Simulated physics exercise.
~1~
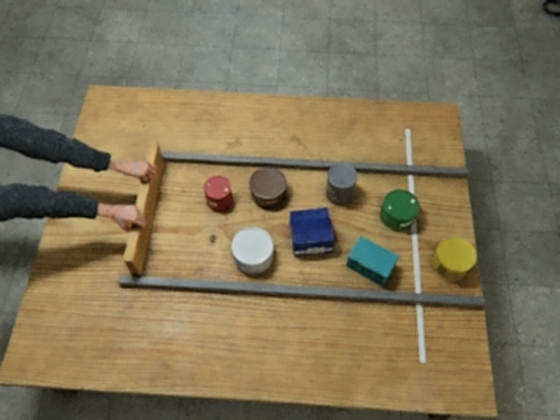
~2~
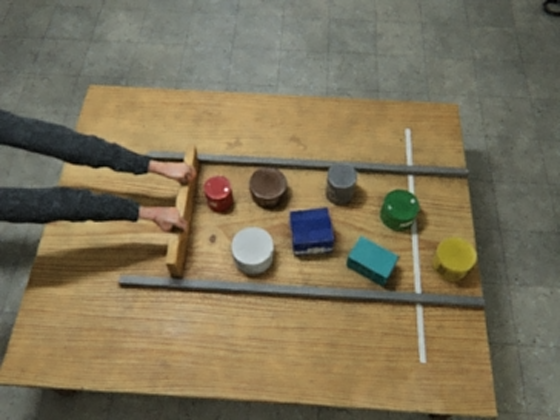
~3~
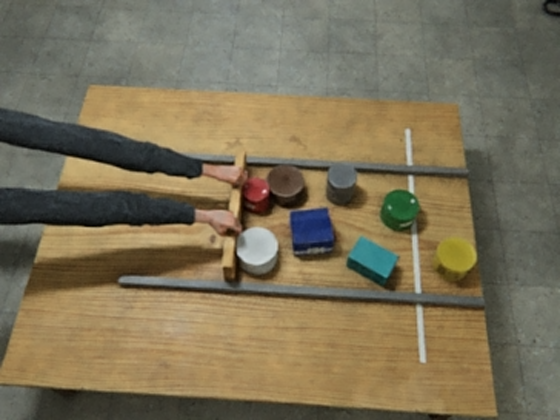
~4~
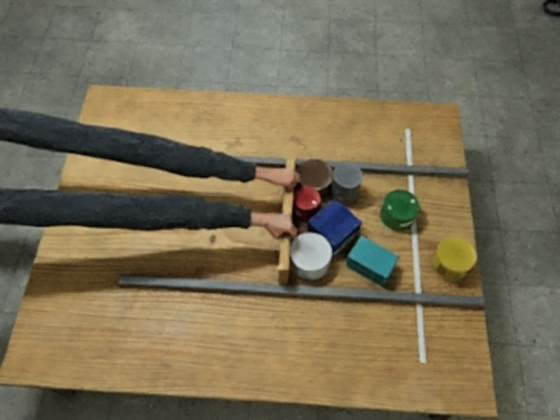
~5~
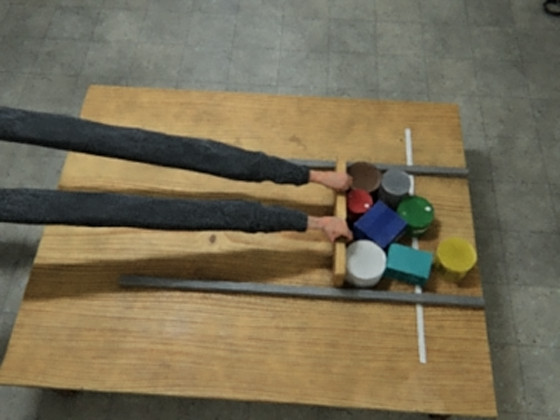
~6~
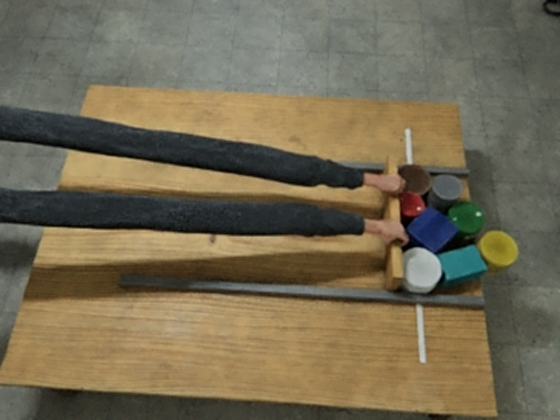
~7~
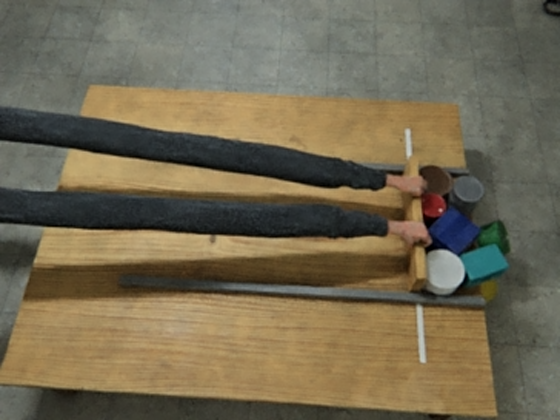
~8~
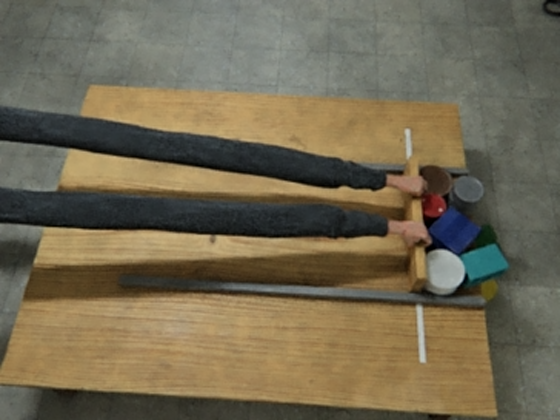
On a wooden table, two hands push a plank right, knocking green and yellow containers off.
